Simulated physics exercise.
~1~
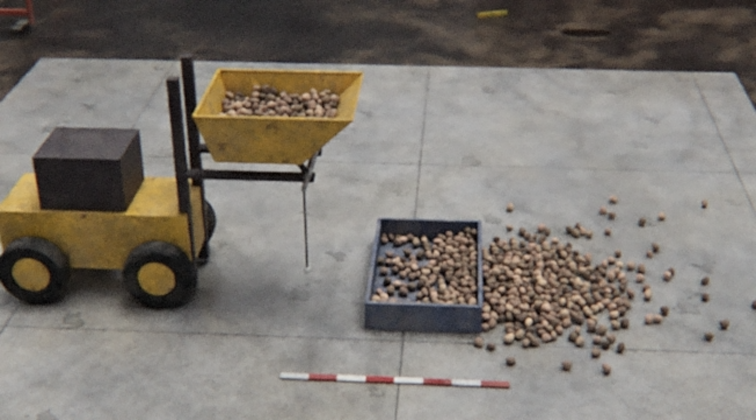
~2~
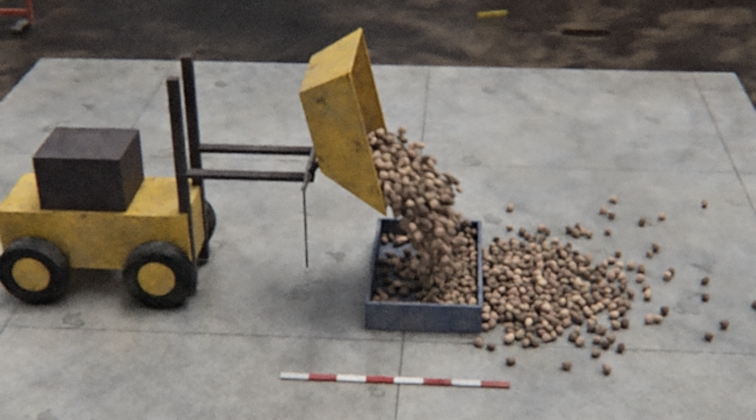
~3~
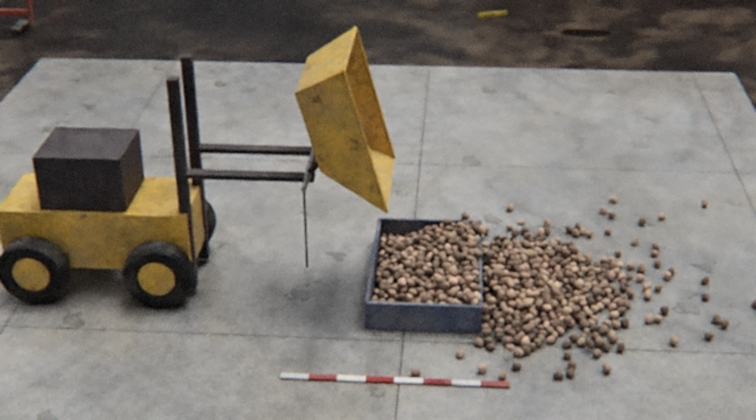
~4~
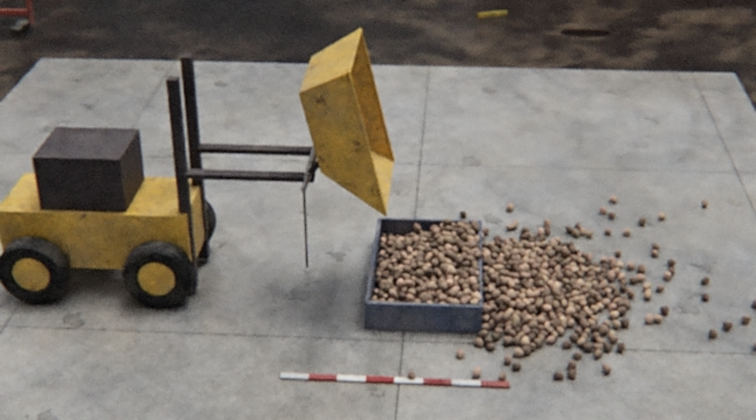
A yellow fork truck tips its skip, pouring round stones into and beyond a blue bin.
